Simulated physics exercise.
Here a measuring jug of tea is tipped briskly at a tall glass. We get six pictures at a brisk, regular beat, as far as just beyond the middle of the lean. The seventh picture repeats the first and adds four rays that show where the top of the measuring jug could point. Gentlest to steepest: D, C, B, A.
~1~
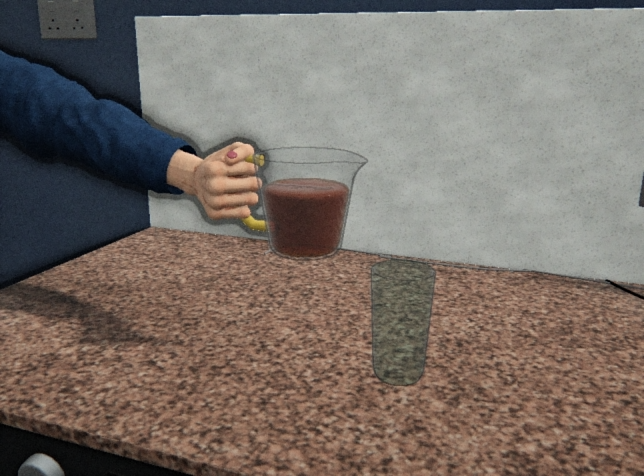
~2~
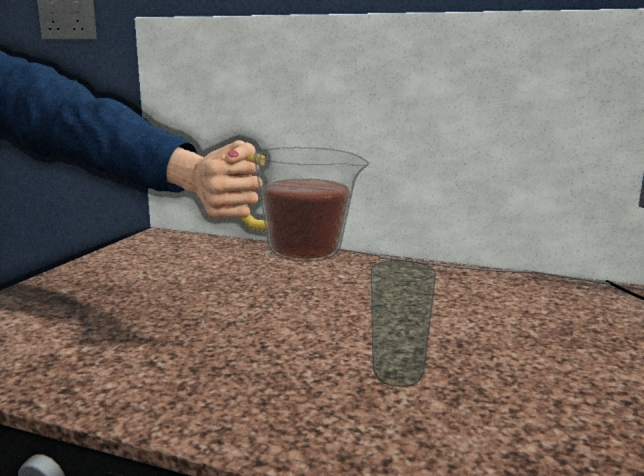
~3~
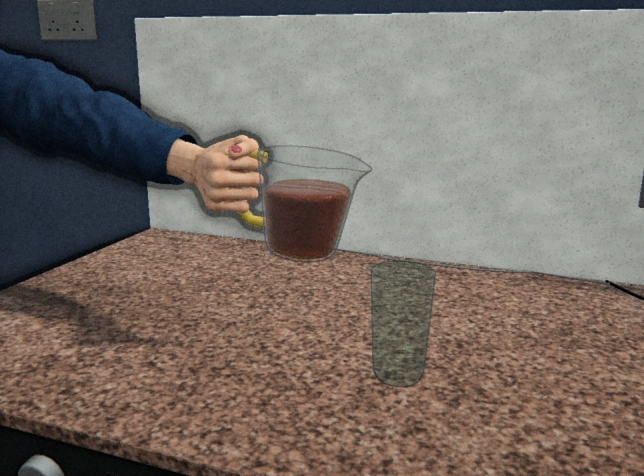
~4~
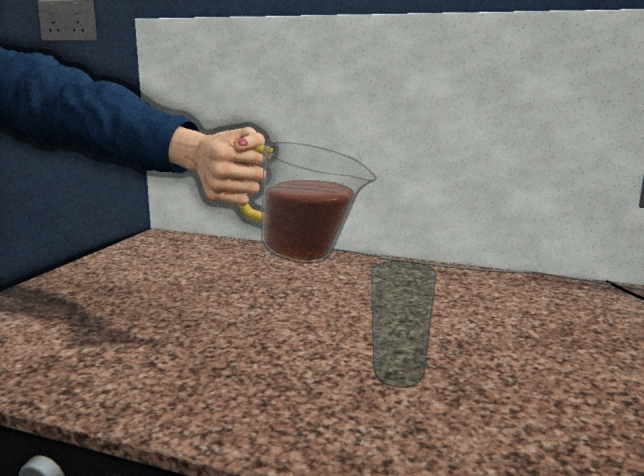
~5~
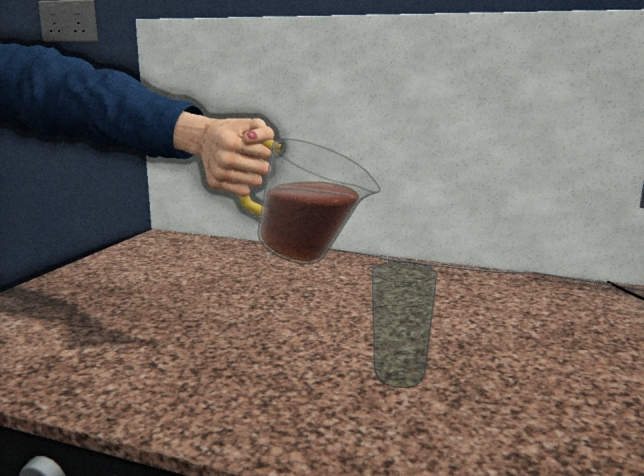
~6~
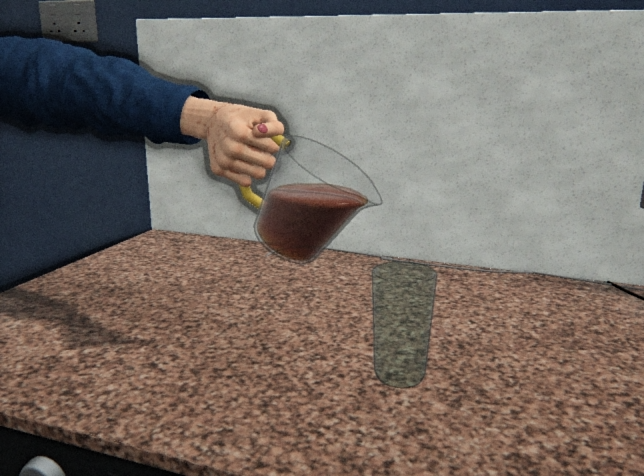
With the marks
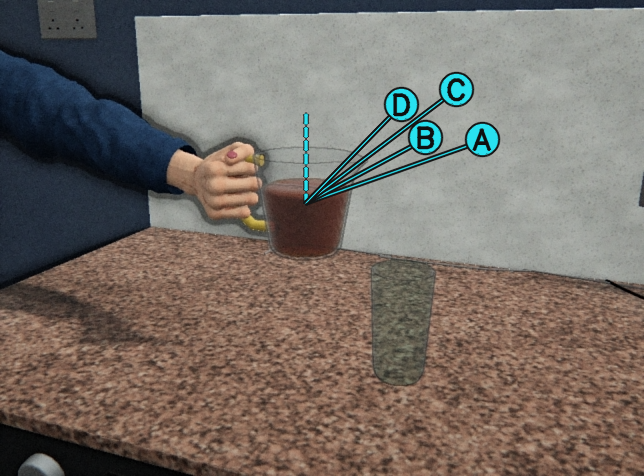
On a speckled kitchen worktop, a hand holding a clear jug of reddish-brown liquid upright, then tilting it rightward above a tall glass.
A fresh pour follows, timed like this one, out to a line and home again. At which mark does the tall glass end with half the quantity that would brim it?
B is best.
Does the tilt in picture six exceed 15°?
Yes, it does.
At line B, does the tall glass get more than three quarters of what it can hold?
No.
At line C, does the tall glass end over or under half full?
Under.
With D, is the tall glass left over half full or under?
Under.
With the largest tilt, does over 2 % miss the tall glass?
No, it does not.
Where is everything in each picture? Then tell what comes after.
Upright, lip at (366, 161); rim of the tall glass round (403, 269); nothing has left yet.
Upright, lip at (367, 164); nothing has left yet.
Tipped about 6°, lip at (370, 170); nothing has left yet.
Tipped about 13°, lip at (374, 179); nothing has left yet.
Tipped about 21°, lip at (378, 191); nothing has left yet.
Tipped about 30°, lip at (380, 203); nothing has left yet.
On the marked copy, A at (466, 146); B at (411, 146); C at (442, 99); D at (390, 116).
With A, the tall glass ends with about 75 % of what it can hold.
With B, the tall glass ends with about 53 % of what it can hold.
With C, the tall glass ends with about 32 % of what it can hold.
With D, the tall glass ends with about 16 % of what it can hold.
